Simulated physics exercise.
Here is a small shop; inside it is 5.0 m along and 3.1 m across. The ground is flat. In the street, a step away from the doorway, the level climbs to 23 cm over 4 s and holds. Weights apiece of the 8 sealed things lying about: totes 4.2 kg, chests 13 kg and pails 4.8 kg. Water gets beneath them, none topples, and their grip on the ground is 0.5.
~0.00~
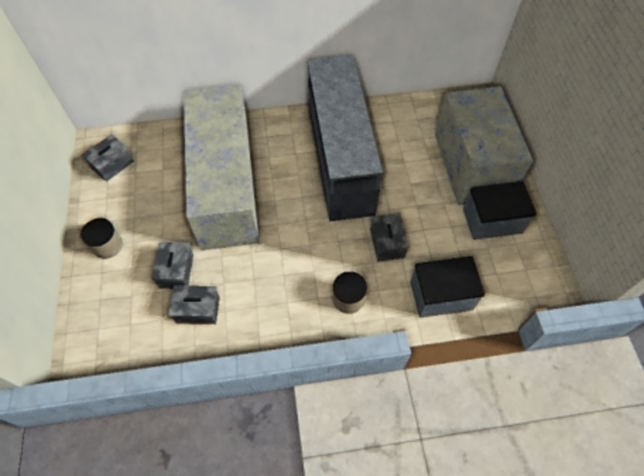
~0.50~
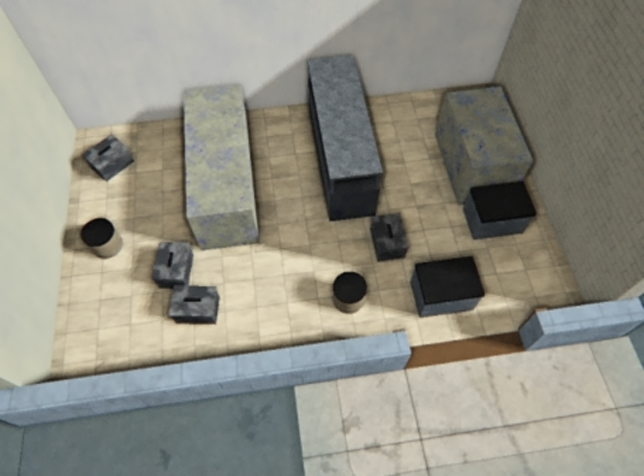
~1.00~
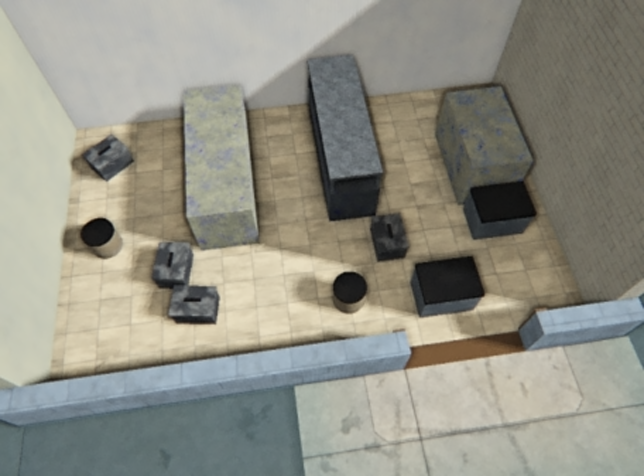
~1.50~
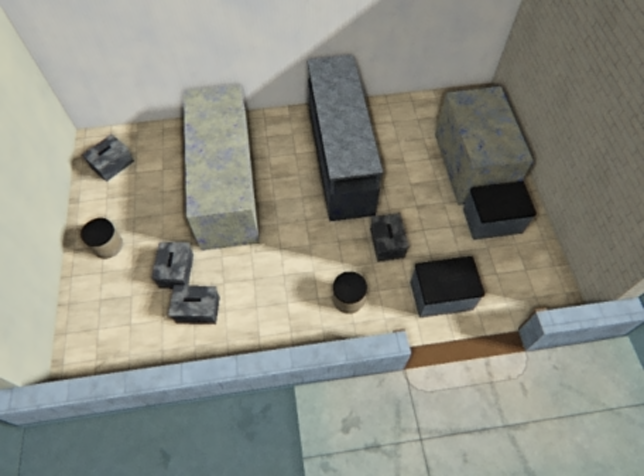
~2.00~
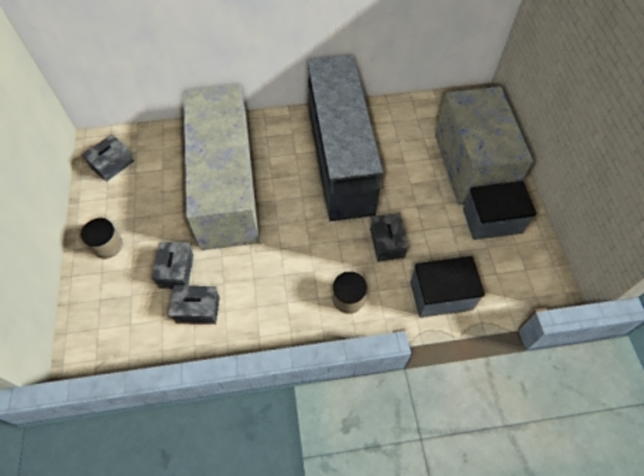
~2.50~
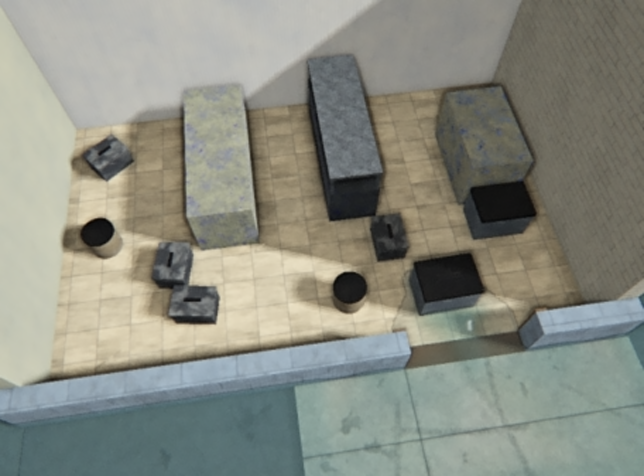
We see a small shop from above, with long blocks, boxes and round containers standing still, as a sheet of water spreads over the paving outside, reaches the doorway, and then covers a small patch of floor just inside.
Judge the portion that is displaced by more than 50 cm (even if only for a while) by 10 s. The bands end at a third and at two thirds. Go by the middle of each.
Share: One to two thirds.
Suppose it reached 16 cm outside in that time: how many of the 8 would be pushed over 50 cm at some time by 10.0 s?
In that case 2 of them.
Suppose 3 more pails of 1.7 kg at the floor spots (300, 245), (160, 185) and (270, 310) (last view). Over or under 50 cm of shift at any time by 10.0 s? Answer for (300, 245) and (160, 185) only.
In turn: Past it, less.
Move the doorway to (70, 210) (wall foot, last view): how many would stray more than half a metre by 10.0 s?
Then 7.
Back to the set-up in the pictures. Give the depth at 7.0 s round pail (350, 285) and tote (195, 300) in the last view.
Roughly 2 and 2 cm.
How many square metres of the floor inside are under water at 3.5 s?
Roughly 2.5 m2.
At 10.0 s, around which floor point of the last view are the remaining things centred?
Around (252, 251).
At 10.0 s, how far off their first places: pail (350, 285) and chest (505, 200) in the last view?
In turn: 10 cm, 50 cm.
After 3.5 s 1 of 8 are over 50 cm from their spots; 0 afloat.
After 4.5 s 1 of 8 are over 50 cm from their spots; 1 afloat.
After 7.0 s 2 of 8 are over 50 cm from their spots; 2 afloat.
After 10.0 s 4 of 8 are over 50 cm from their spots, and 4 have been at some point; 5 afloat.
